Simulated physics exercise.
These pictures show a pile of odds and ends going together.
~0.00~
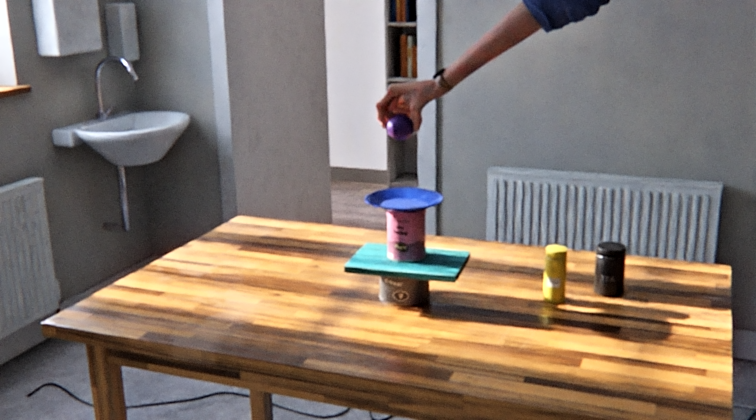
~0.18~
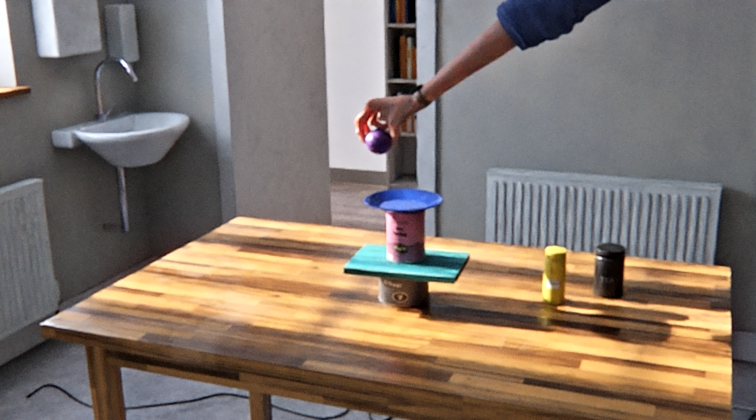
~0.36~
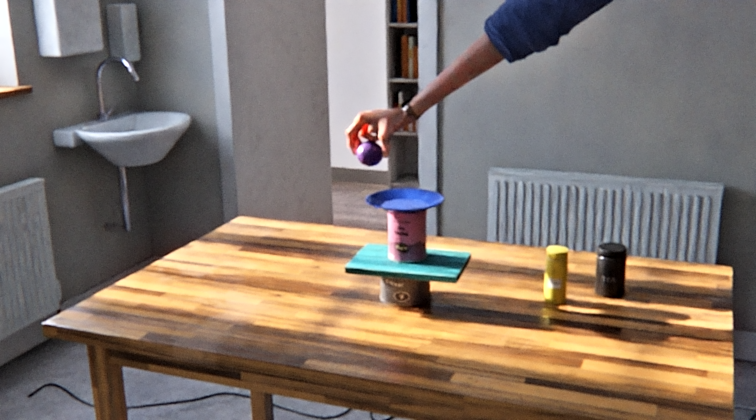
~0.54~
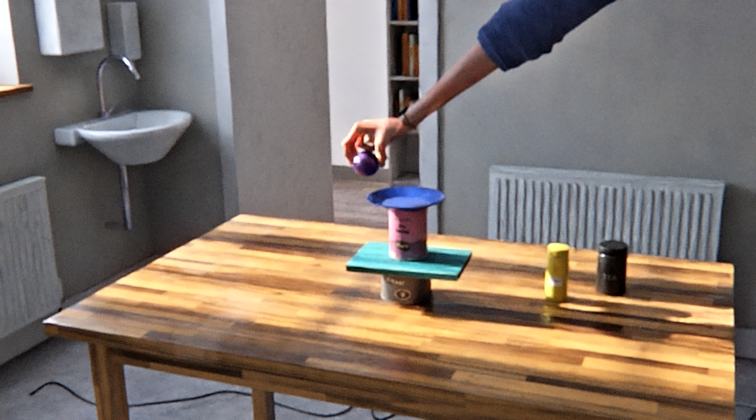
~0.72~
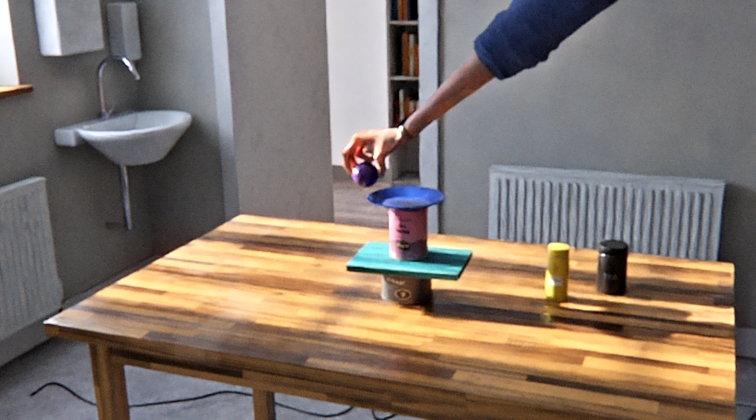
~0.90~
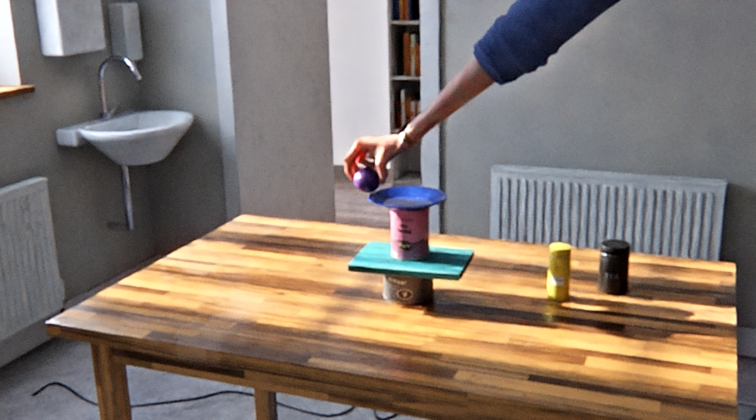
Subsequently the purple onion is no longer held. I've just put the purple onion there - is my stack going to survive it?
No: It will become unbalanced.
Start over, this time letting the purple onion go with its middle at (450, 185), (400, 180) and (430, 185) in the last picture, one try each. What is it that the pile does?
The pile collapses in the first case, remains standing in the second case and remains standing in the third case.
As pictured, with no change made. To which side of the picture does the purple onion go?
It ends up further left.
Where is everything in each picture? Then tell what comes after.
The first picture shows coming down; purple onion (401, 127); black jar (610, 269).
The second picture shows coming down; purple onion (379, 141); yellow shaker (555, 276).
The third picture shows coming down; purple onion (370, 153); pink tin (407, 233).
The fourth picture shows coming down; purple onion (367, 164); black jar (612, 268).
The fifth picture shows coming down; purple onion (366, 174); yellow shaker (558, 272).
The sixth picture shows set down, still held; purple onion (367, 180); pink tin (410, 230).
Around 1.30 s, purple onion now fallen.
Around 1.50 s, things are still on the move.
Finally (4.0 s), fallen, purple onion; the other 6 still in place. Final places as the last picture's camera would see them, purple onion near (336, 272). The pile loses its balance.
